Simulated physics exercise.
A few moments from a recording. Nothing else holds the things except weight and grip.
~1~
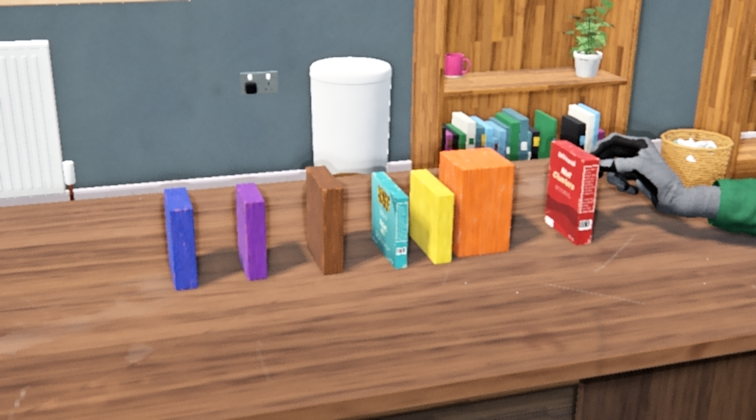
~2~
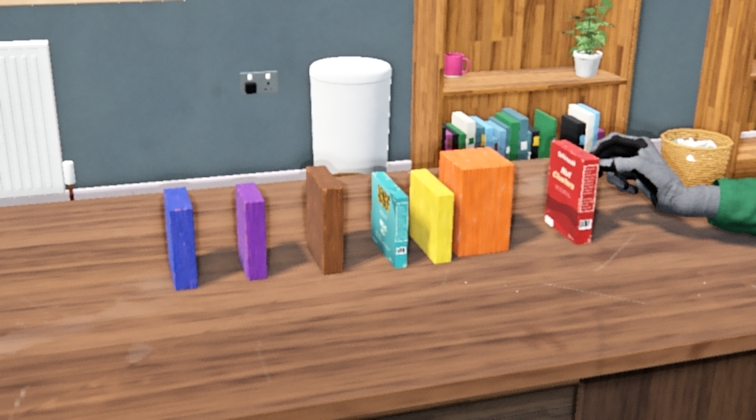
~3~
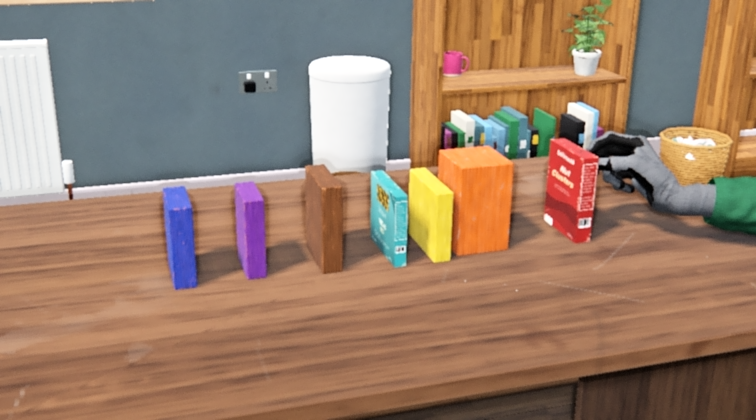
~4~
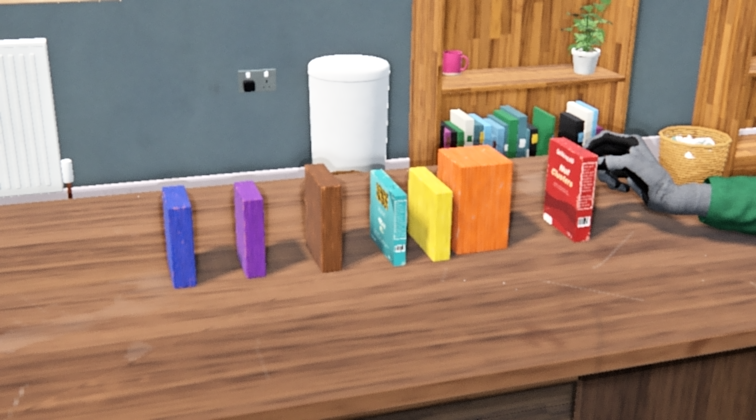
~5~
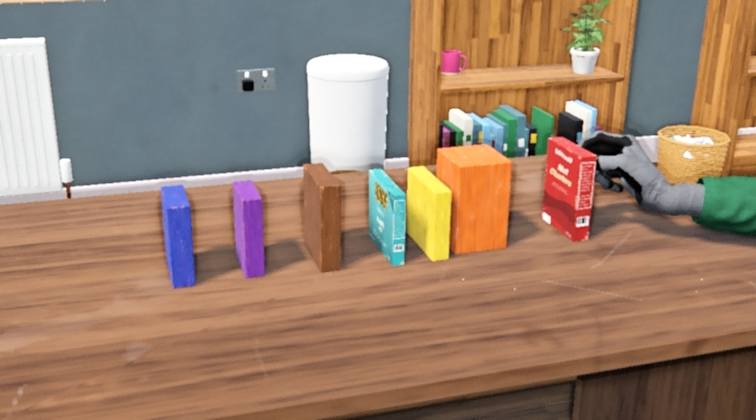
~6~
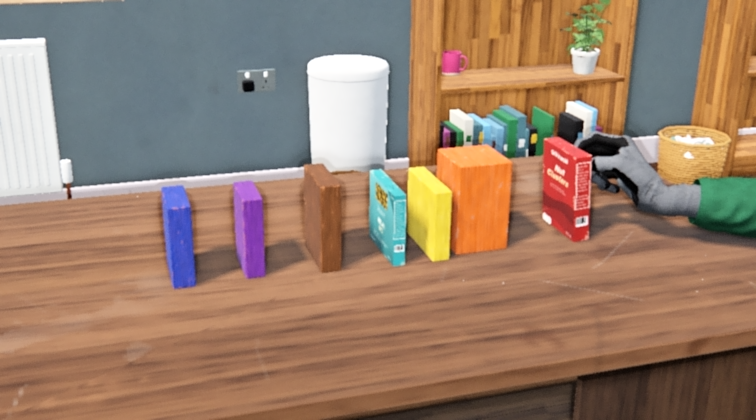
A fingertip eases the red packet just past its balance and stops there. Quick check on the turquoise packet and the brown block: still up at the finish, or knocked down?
The turquoise packet is still up; the brown block is still up.
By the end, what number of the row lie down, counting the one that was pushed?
1.
Then, 0.30 s later than the last frame, red packet 29° over.
Then, 0.50 s later than the last frame, red packet 83° over.
Then, 0.70 s later than the last frame, red packet 90° over.
When it is over, all 5 as before. End places, in pixels of the last picture, turquoise packet near (387, 217), brown block near (322, 217).
